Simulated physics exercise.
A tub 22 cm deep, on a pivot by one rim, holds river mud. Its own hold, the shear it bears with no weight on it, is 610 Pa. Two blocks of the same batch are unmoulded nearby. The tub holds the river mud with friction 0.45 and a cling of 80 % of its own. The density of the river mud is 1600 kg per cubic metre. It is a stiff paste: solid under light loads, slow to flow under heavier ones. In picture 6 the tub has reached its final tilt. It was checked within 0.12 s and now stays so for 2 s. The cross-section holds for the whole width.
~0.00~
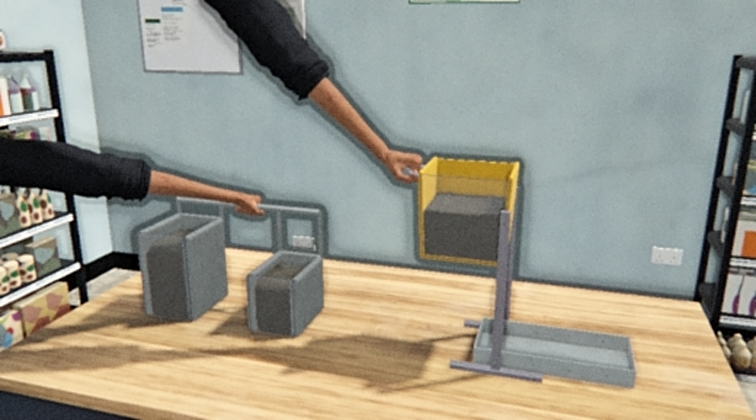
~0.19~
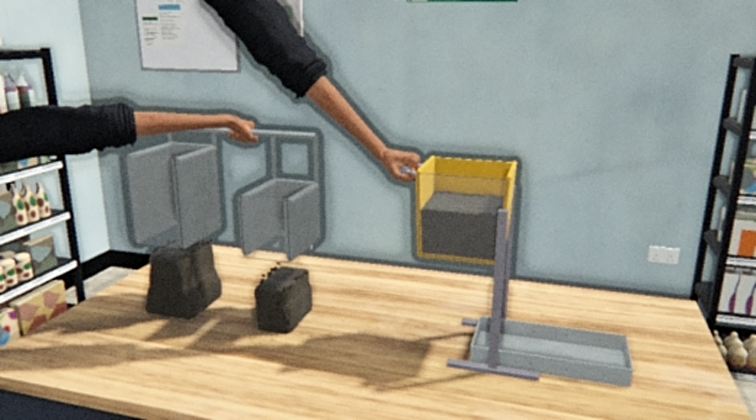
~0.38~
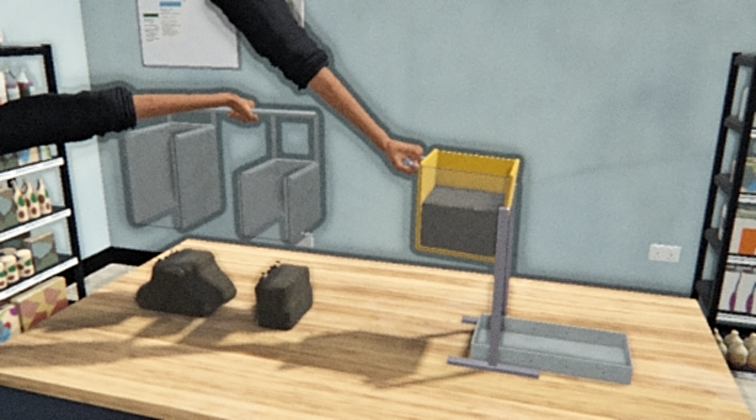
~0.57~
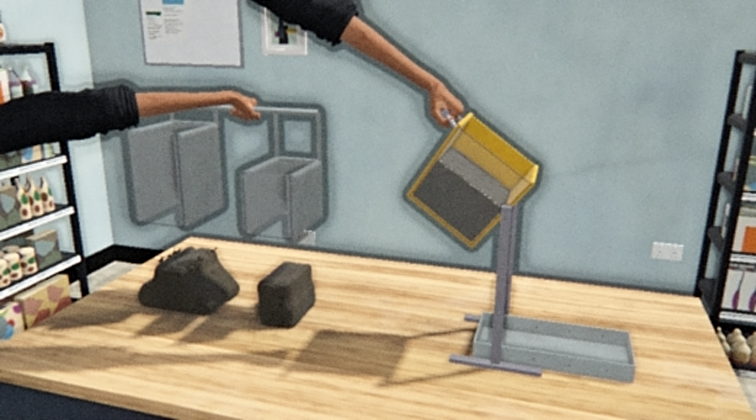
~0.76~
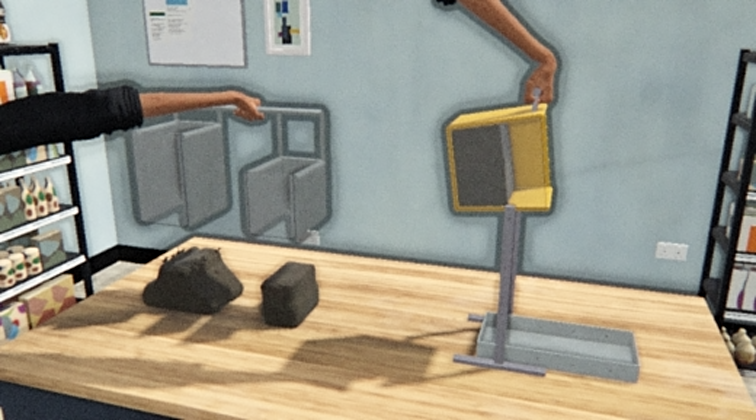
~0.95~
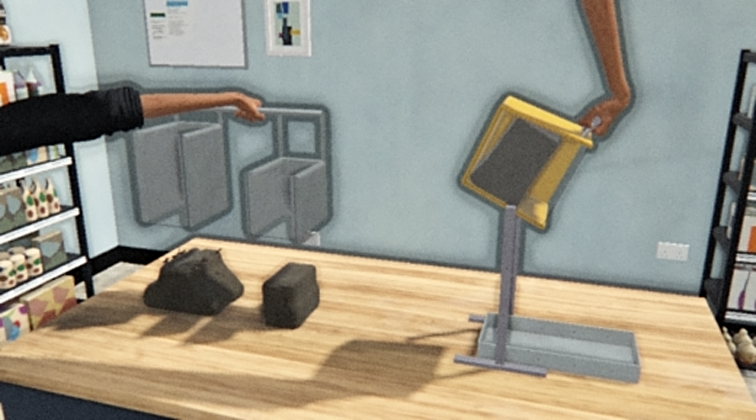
To begin with, one hand holds a frame over two grey moulds while another grips a yellow tub of dark mud. The moulds lift off, and the taller block slumps into a lumpy mound while the smaller barely changes. The tub then swings clockwise past upright-sideways, its mud still inside.
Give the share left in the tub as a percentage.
The share left in the tub is near 0 %.
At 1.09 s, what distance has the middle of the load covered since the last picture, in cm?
About 10 cm.
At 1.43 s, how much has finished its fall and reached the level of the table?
Some 70 per cent.
After 1.09 s, the tub is at 114 degrees and holds 80 %.
After 1.26 s, the tub is at 114 degrees and holds 17 %.
After 1.43 s, the tub is at 114 degrees and holds 0 %.
After 1.60 s, the tub is at 114 degrees and holds 0 %.
After 2.95 s, the tub is at 114 degrees and holds 0 %.
